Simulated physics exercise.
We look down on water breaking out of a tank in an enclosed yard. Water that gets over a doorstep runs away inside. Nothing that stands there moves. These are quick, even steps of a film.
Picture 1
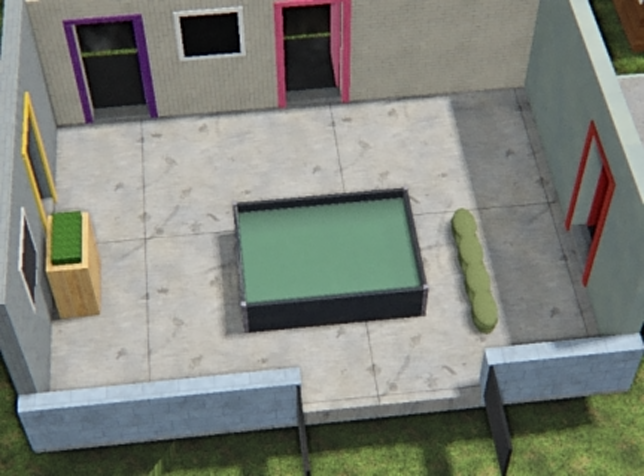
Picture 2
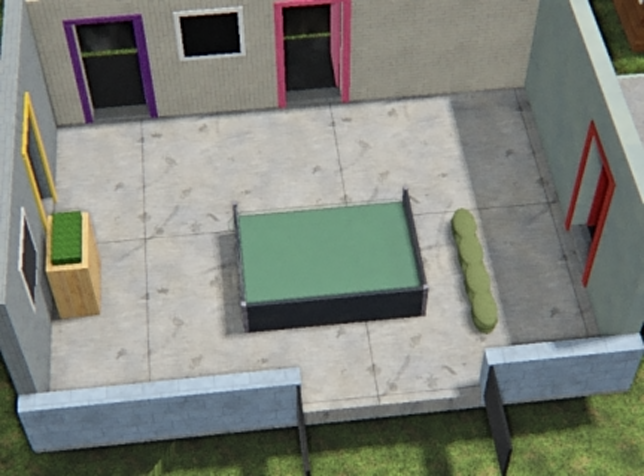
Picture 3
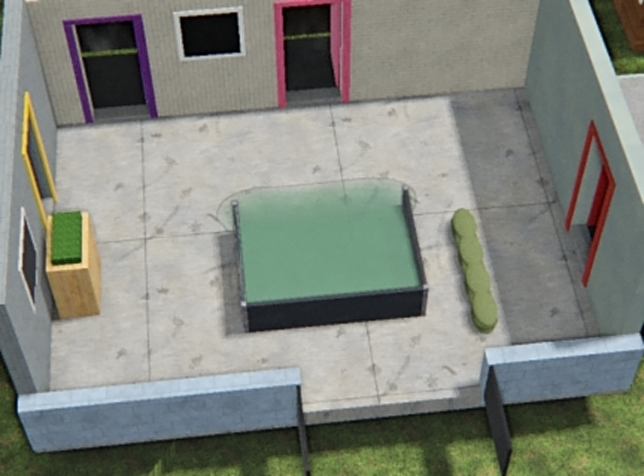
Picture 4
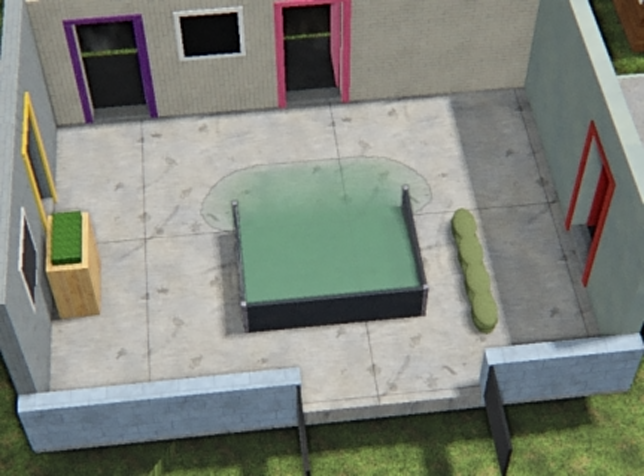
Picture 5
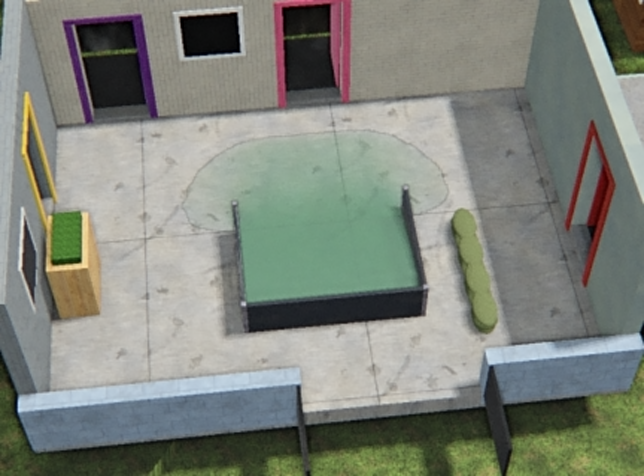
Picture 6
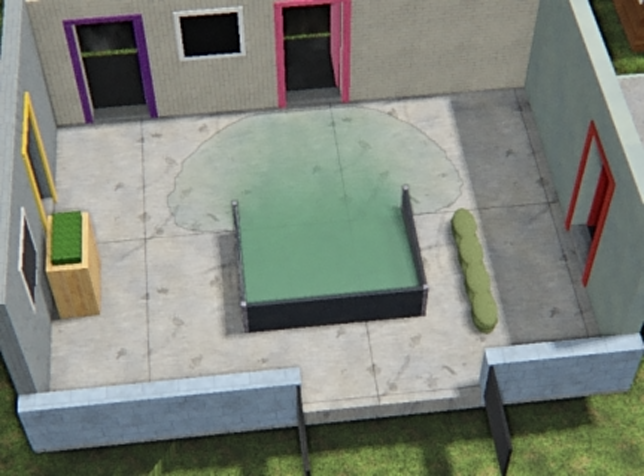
In a walled yard, a tank's far side opens and green water spreads across the paving.
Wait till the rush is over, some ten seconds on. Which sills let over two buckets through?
In the end: The purple door floods; the red door holds within the limit; the yellow door holds within the limit; the pink door floods.
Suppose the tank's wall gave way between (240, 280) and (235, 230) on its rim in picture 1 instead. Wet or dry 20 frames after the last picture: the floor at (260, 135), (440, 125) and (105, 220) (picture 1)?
In that order: No water, free of water, wet.
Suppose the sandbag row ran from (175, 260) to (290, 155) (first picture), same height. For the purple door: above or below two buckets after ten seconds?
Purple door holds.
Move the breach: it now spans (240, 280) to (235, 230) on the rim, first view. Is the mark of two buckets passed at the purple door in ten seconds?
One by one: The purple one takes more.
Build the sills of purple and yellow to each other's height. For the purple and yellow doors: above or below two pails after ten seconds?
My reading: The purple door keeps below it; the yellow door takes more.
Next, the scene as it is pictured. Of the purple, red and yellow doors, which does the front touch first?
That is the door marked purple.
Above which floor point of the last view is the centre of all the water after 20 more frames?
I would point to (312, 170).
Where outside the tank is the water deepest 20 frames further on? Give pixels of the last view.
Around (520, 92).
A moment on, water covers 30 % of the floor; the purple door not reached, the red door not reached, the yellow door not reached, the pink door over two buckets in.
Next, water covers 35 % of the floor; the purple door under two buckets in, the red door not reached, the yellow door not reached, the pink door far over two buckets in.
Then, water covers 45 % of the floor; the purple door under two buckets in, the red door wet at the sill, nothing in, the yellow door wet at the sill, nothing in, the pink door far over two buckets in.
Later, water covers 75 % of the floor; the purple door over two buckets in, the red door wet at the sill, nothing in, the yellow door wet at the sill, nothing in, the pink door far over two buckets in.
In the end, water covers 95 % of the floor; the purple door over two buckets in, the red door wet at the sill, nothing in, the yellow door wet at the sill, nothing in, the pink door far over two buckets in.
